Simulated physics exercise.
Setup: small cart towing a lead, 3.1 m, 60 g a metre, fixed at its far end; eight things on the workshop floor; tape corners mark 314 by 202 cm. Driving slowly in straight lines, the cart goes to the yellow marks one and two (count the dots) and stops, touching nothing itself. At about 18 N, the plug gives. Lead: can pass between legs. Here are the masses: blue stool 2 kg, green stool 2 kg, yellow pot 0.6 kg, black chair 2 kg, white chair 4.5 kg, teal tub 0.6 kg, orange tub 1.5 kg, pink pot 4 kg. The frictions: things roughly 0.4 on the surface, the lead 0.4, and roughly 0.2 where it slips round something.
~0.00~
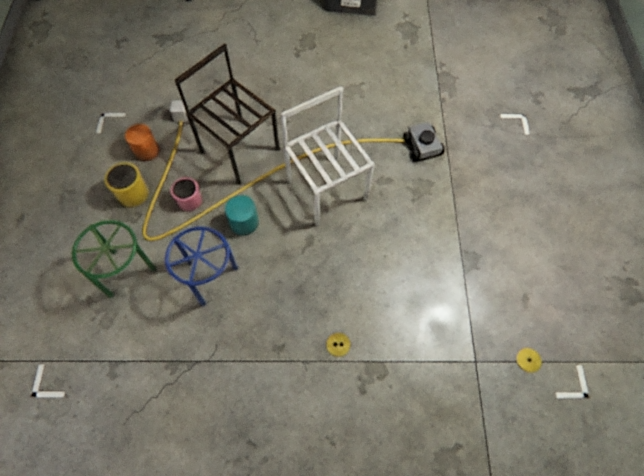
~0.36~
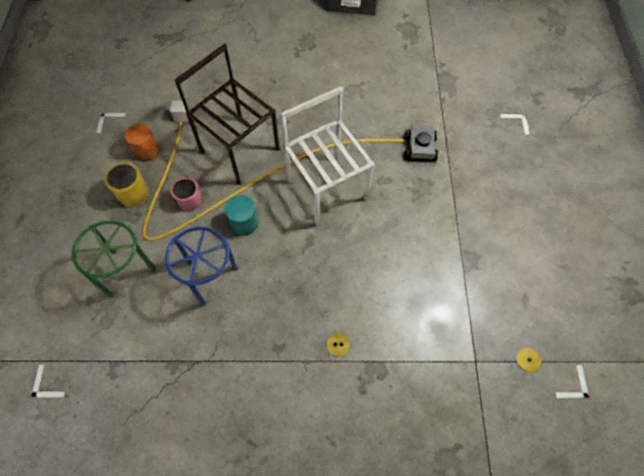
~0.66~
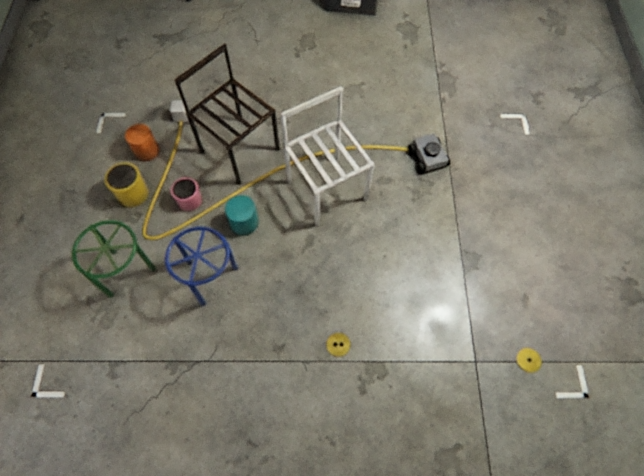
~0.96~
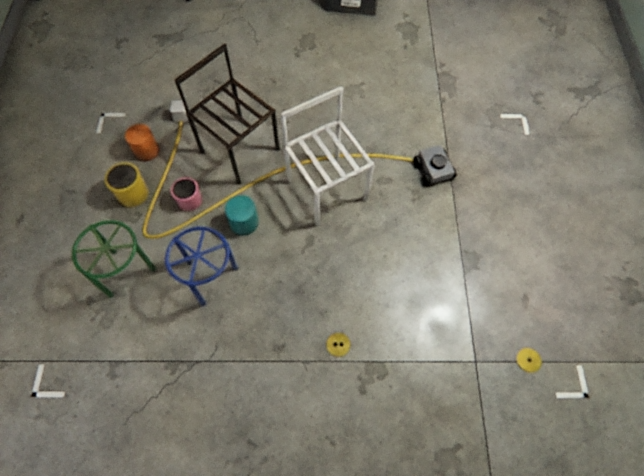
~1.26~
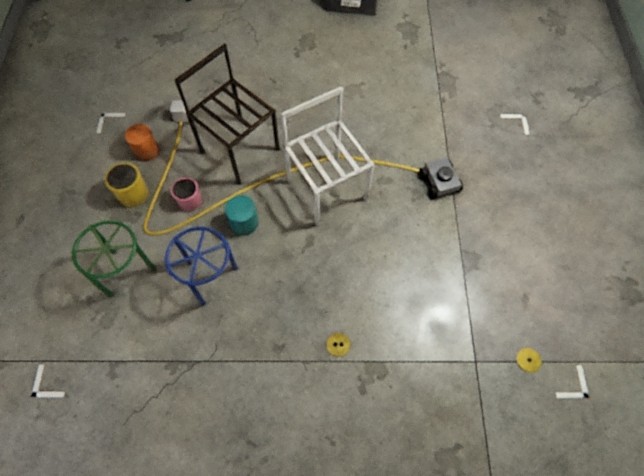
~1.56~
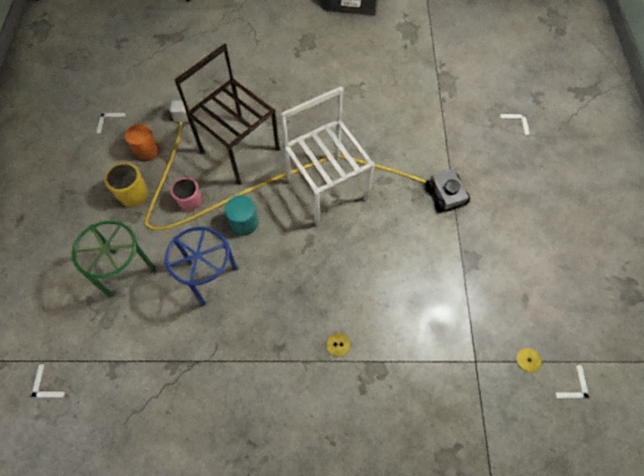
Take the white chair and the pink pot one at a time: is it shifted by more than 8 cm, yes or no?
White chair - yes, pink pot - yes.
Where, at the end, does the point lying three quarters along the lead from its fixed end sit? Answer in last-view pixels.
Roughly at (415, 263).
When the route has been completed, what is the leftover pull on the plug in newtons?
It comes out close to 0 N.
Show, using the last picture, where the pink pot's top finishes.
Near (217, 158).
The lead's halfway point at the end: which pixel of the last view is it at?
Around (348, 176).
After 3.3 s, cart at (473, 258), 10 N at the fixed end; nothing else has moved.
After 5.0 s, cart at (519, 348), 16 N at the fixed end; pink pot 30 cm off its start, white chair 11 cm off its start.
After 6.8 s, cart at (427, 351), lead slack at the fixed end; pink pot 31 cm off its start at (217, 158), white chair 13 cm off its start at (323, 172).
After 8.5 s, cart at (339, 344), lead slack at the fixed end; pink pot 31 cm off its start, white chair 13 cm off its start.
After 8.9 s, cart at (339, 344), lead slack at the fixed end; pink pot 31 cm off its start at (217, 158), white chair 13 cm off its start at (323, 172).
